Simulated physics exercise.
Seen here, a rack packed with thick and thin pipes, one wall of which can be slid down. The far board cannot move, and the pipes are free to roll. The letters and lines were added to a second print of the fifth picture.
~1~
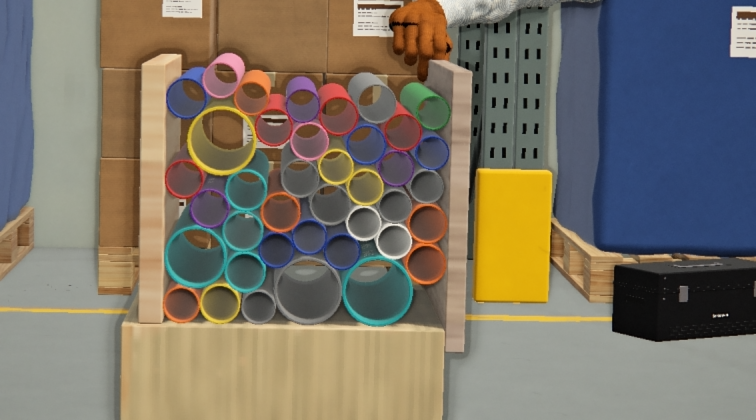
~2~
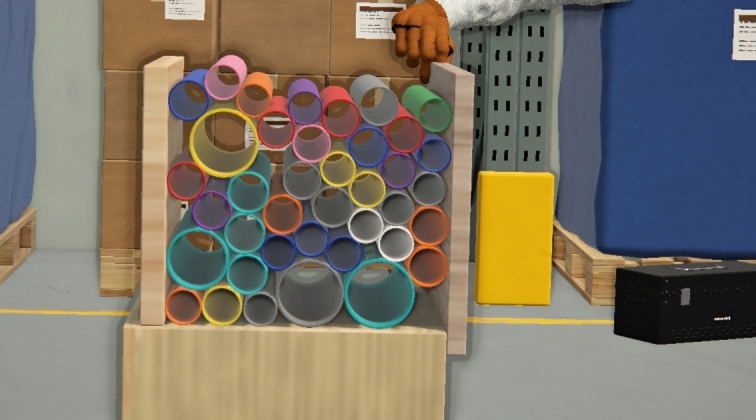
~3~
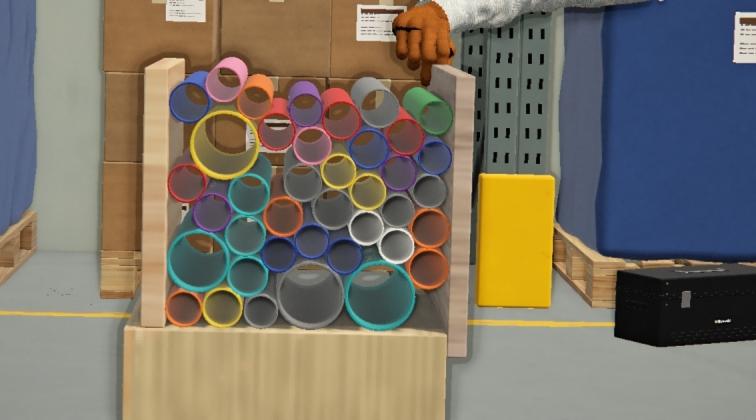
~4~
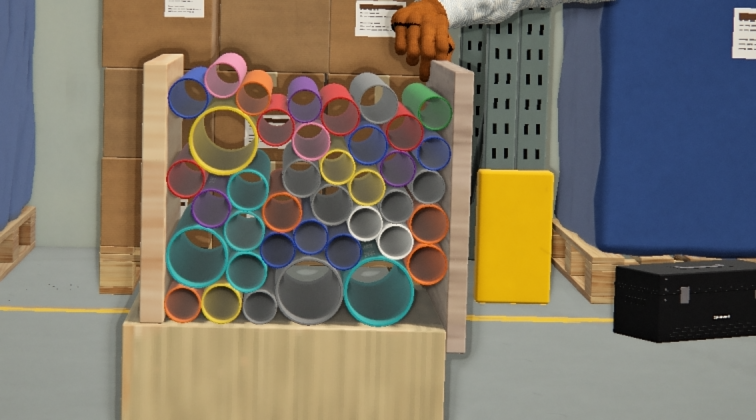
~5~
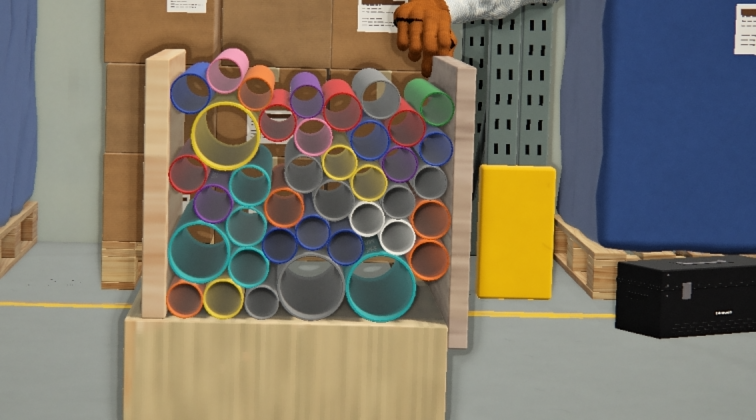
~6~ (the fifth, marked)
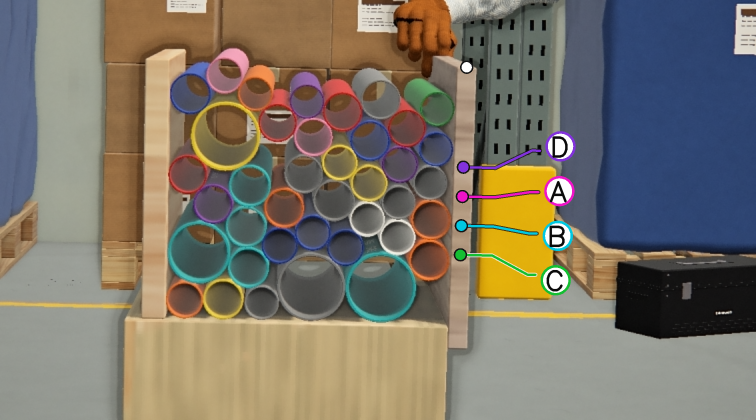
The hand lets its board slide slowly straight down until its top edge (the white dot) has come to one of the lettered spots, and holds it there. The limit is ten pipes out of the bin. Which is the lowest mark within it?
The last mark within the limit is B.
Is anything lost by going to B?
At B: Yes.
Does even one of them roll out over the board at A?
Yes.
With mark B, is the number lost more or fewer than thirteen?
At B, fewer than thirteen.
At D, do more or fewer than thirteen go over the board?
Fewer than thirteen.
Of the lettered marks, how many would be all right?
Three of them.
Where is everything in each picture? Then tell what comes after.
Side board (443, 193); an orange pipe (181, 305); a turquoise pipe (245, 272), in the first frame.
A turquoise pipe (247, 274); an orange pipe (428, 267), in the second frame.
A purple pipe (212, 213); a red pipe (187, 183), in the third frame.
A yellow pipe (223, 141); a blue pipe (434, 153), in the fourth frame.
A green pipe (437, 109); side board (447, 190); an orange pipe (184, 300), in the fifth frame.
On the copy, A at (463, 197); B at (462, 226); C at (461, 255); D at (464, 167); the white dot at (467, 67).
On B. First, top of the board (454, 138).
Then, top of the board (451, 220).
Finally, top of the board (451, 224), eight out over the board.
By contrast, A about four out over the board; C more than ten out over the board; D one out over the board.
